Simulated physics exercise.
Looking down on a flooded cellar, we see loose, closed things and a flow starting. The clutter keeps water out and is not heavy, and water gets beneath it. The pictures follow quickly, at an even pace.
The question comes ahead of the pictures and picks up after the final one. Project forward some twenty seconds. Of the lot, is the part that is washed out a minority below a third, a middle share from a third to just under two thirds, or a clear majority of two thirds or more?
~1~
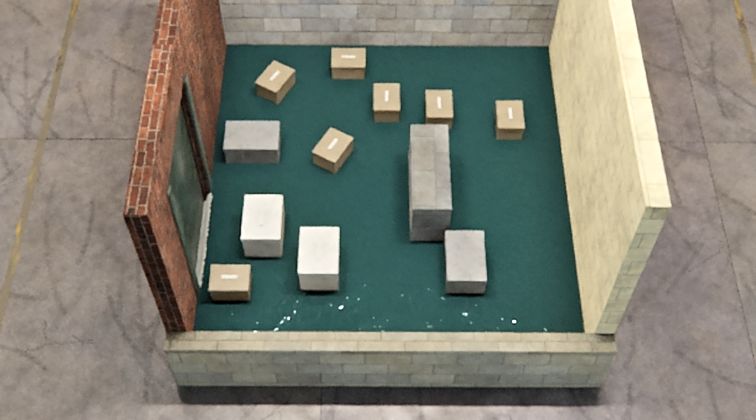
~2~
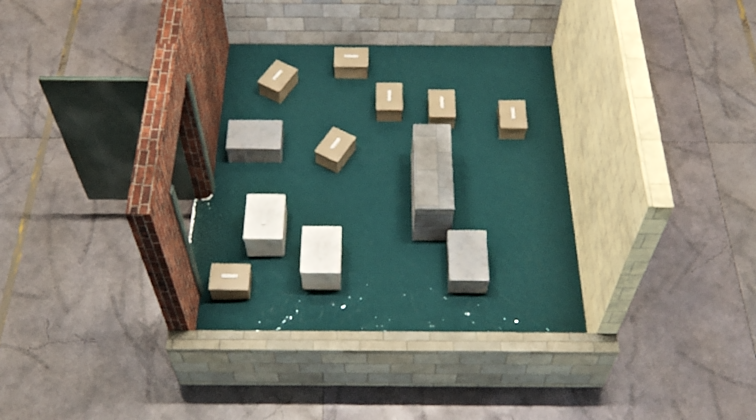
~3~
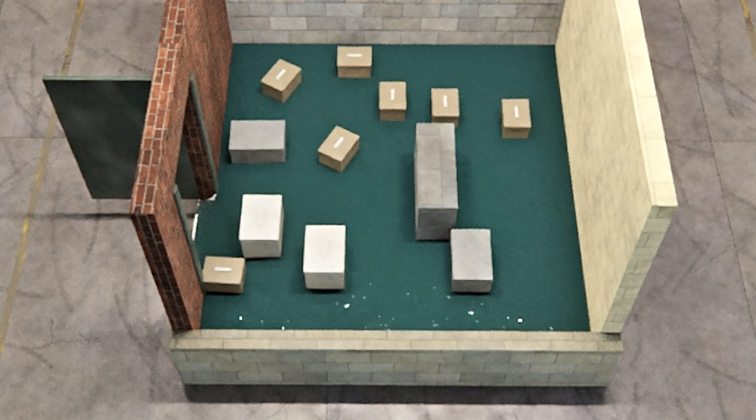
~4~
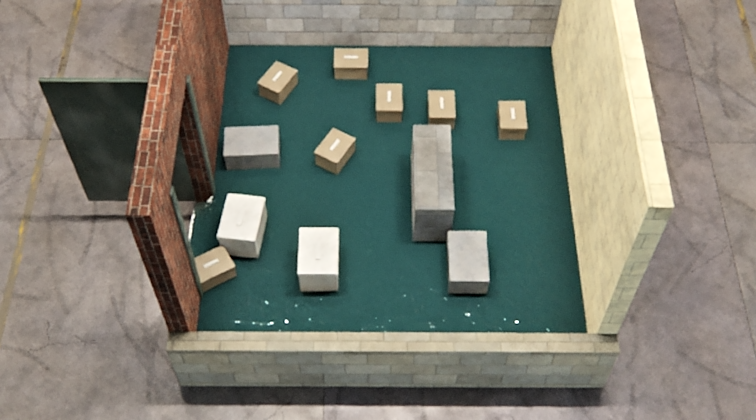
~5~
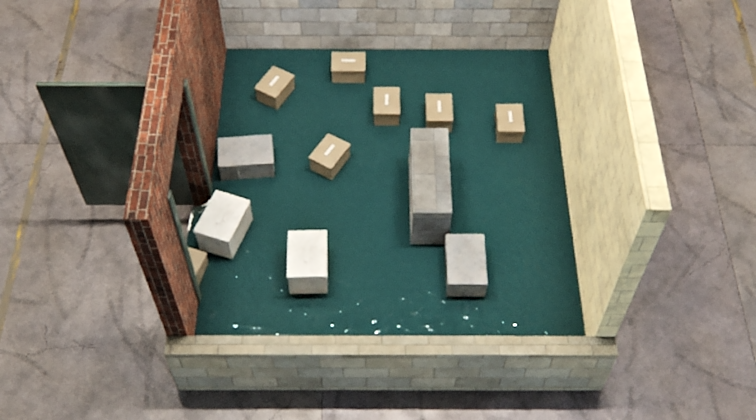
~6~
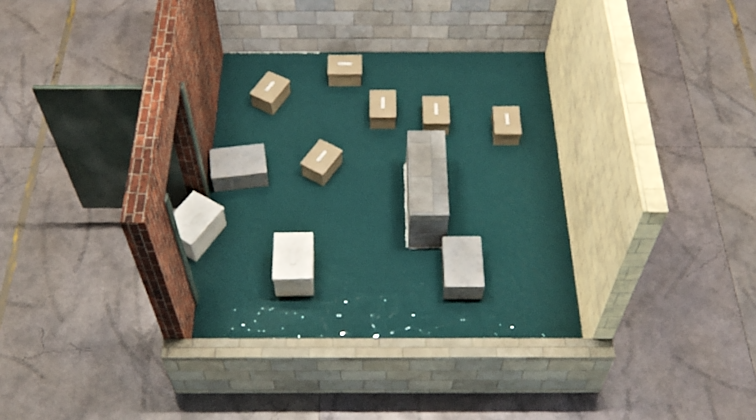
Top third.
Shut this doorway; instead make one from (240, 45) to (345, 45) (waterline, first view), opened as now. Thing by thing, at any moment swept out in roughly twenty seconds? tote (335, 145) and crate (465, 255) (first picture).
One by one, the outcome is flushed out and not removed.
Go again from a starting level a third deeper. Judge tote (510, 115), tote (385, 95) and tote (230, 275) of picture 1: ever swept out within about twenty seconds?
In the order given: Never lost, lost and lost.
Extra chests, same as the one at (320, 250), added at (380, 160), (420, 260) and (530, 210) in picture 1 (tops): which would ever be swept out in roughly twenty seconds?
Summary in sequence: Exits at some point, exits at some point, never leaves.
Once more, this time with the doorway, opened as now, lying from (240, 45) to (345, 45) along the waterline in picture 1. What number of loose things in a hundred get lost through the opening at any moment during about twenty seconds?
Share: Near 70 %.
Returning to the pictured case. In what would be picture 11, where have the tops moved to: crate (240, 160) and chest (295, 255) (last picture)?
Look for them close to (198, 222) and (230, 261).
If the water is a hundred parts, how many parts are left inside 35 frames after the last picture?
It comes to about 54 parts in a hundred.
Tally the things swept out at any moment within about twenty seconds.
8.
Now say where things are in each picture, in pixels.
A chest at (262, 217), afloat; a crate at (252, 135), afloat; 0 of 11 have shifted, in the first frame.
A chest at (265, 216), afloat; a crate at (254, 134) floats; 0 of 11 have shifted, in the second frame.
A chest at (261, 217), afloat, close to its start; a crate at (257, 135), afloat; 2 of 11 have shifted, in the third frame.
A chest at (241, 217) floats, close to its start; a crate at (251, 140) floats, close to its start; 3 of 11 have shifted, in the fourth frame.
A chest at (222, 216), afloat, a stride from its start; a crate at (245, 150), afloat, close to its start; 4 of 11 have shifted, in the fifth frame.
A chest at (193, 217), afloat, a stride from its start; a crate at (238, 161), afloat, close to its start; 6 of 11 have shifted, in the sixth frame.
A moment on, 2 of 11 are out; 9 afloat.
Next, 5 of 11 are out; 6 afloat.
Later, 8 of 11 are out; 3 afloat.
In the end, 8 of 11 are out; 3 afloat.
